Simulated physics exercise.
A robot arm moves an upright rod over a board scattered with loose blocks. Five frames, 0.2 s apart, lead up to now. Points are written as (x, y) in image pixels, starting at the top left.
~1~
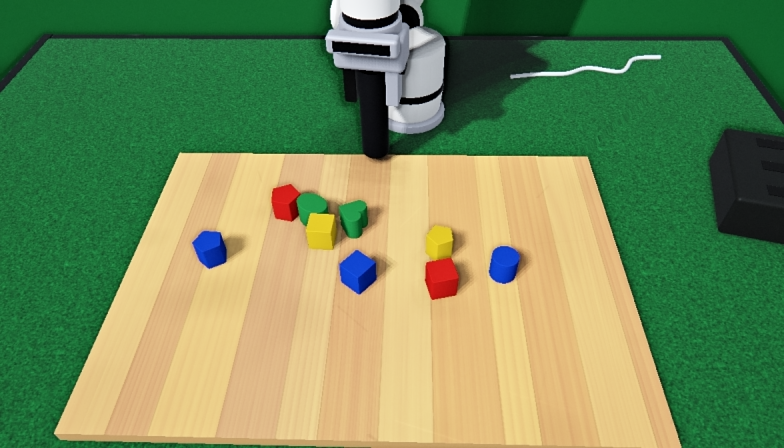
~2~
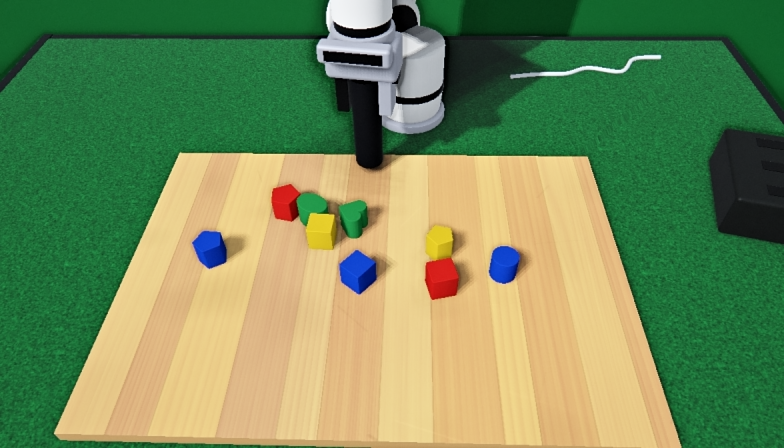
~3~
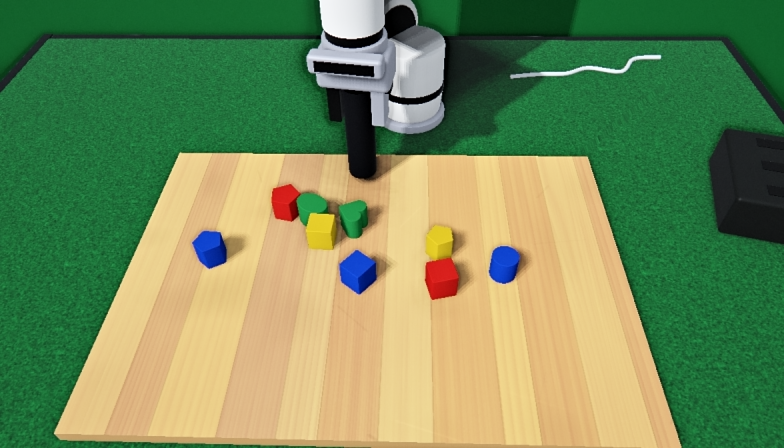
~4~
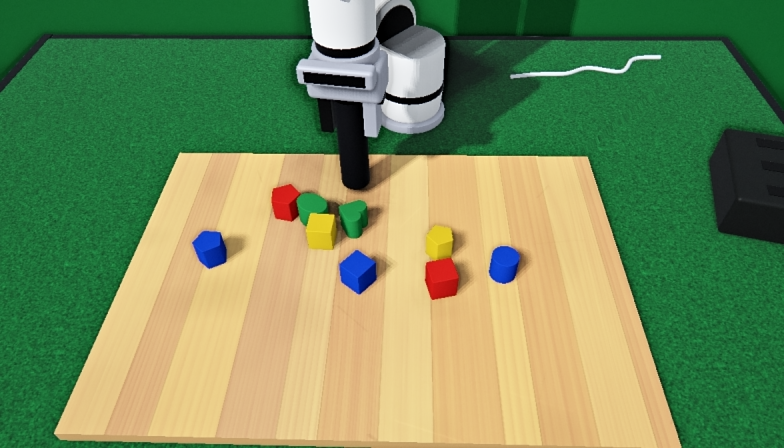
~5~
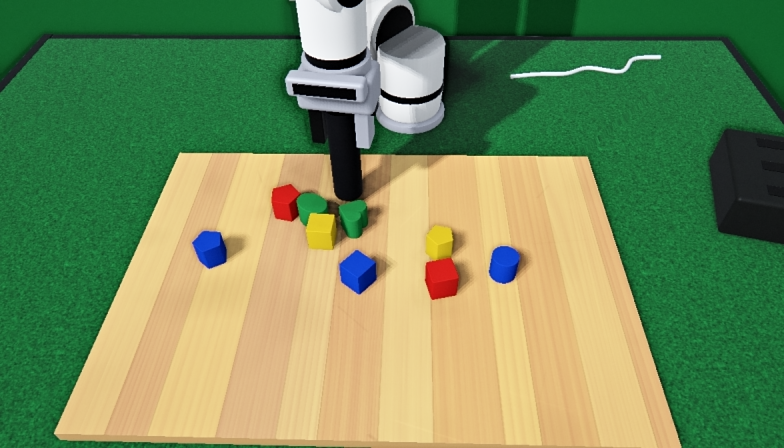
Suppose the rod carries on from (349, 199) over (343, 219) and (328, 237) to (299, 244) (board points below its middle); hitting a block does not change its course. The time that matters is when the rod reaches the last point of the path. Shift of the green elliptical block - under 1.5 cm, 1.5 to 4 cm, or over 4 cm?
The best fit is 1.5 to 4 cm.
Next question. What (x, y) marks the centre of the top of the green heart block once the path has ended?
Around pixel (356, 225).
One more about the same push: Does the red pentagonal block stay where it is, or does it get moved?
It shifts.
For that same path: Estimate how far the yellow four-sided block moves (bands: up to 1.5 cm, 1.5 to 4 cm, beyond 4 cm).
More than 4 cm.
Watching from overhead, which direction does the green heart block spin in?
It turns counter-clockwise.
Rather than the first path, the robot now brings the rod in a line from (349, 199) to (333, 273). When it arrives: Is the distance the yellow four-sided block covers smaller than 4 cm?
That would be a yes.
On the path given first. One third of the way, rod (343, 212); green heart block (354, 218), turned 15° anticlockwise.
Two thirds of the way, rod (326, 231); green elliptical block (303, 206), turned 50° clockwise; yellow four-sided block (302, 236), turned 20° clockwise; green heart block (356, 225), turned 30° anticlockwise.
At the end, rod (298, 238); red pentagonal block (281, 190); green elliptical block (286, 208), turned 105° clockwise; yellow four-sided block (284, 247); green heart block (356, 225), turned 30° anticlockwise.
